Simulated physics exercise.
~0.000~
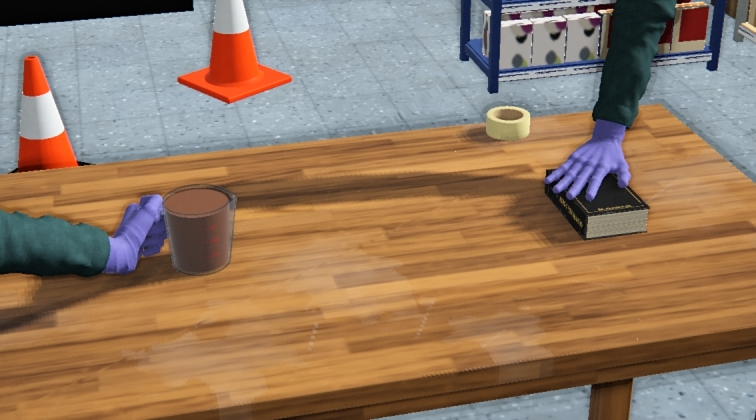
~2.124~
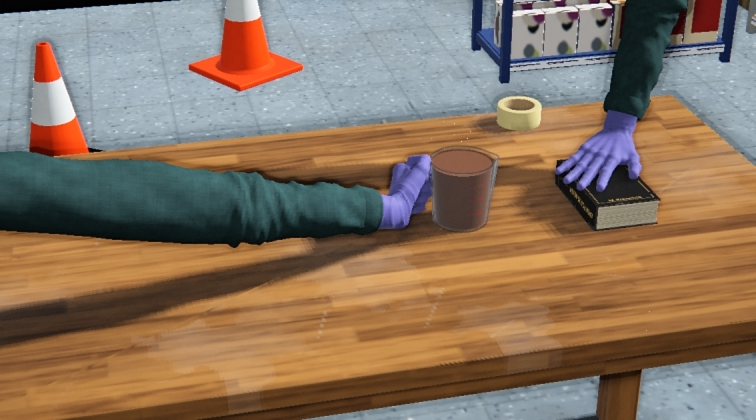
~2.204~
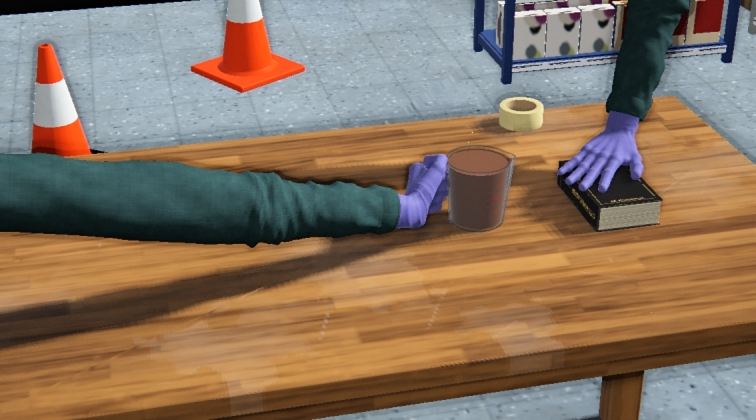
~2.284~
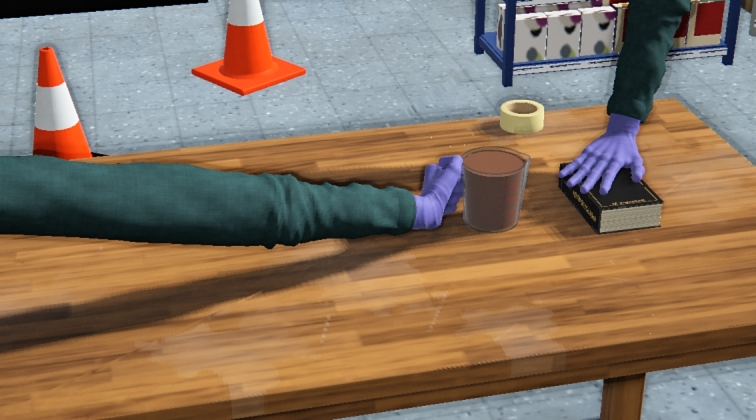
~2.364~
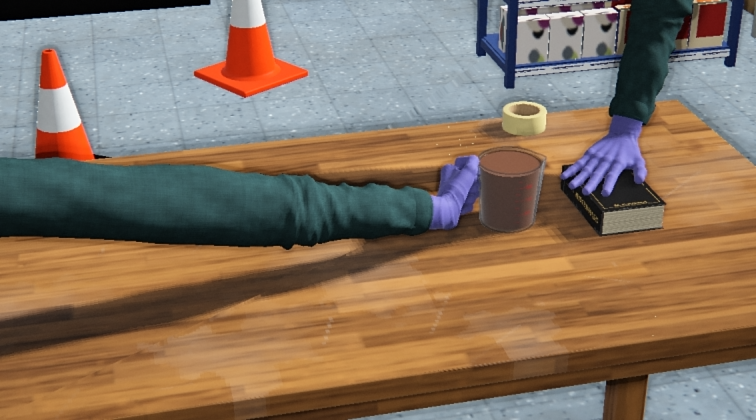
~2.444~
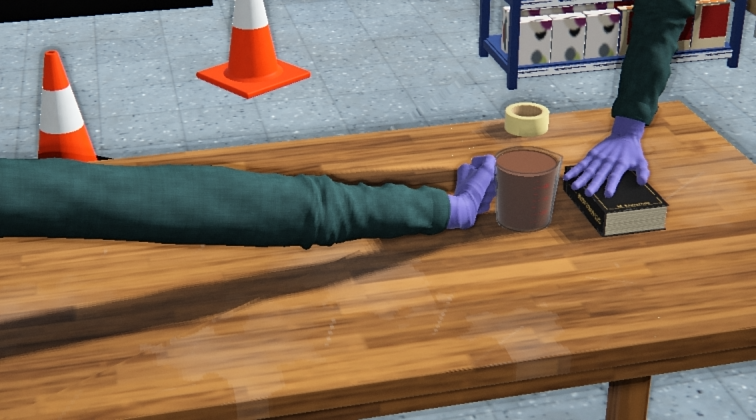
On a wooden table, a gloved hand slides a nearly full jug of brown liquid right towards a book under another hand.
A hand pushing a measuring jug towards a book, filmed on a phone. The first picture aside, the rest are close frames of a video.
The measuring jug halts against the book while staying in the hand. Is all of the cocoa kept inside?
No, liquid escapes.
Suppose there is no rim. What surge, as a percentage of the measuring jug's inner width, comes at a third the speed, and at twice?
10 and 50 per cent.
Around 2.6 s, the measuring jug meets the book.
Around 2.7 s, the cocoa surges up the wall; it has lost some.
Around 4.0 s, the measuring jug stands at the book; it has lost some.
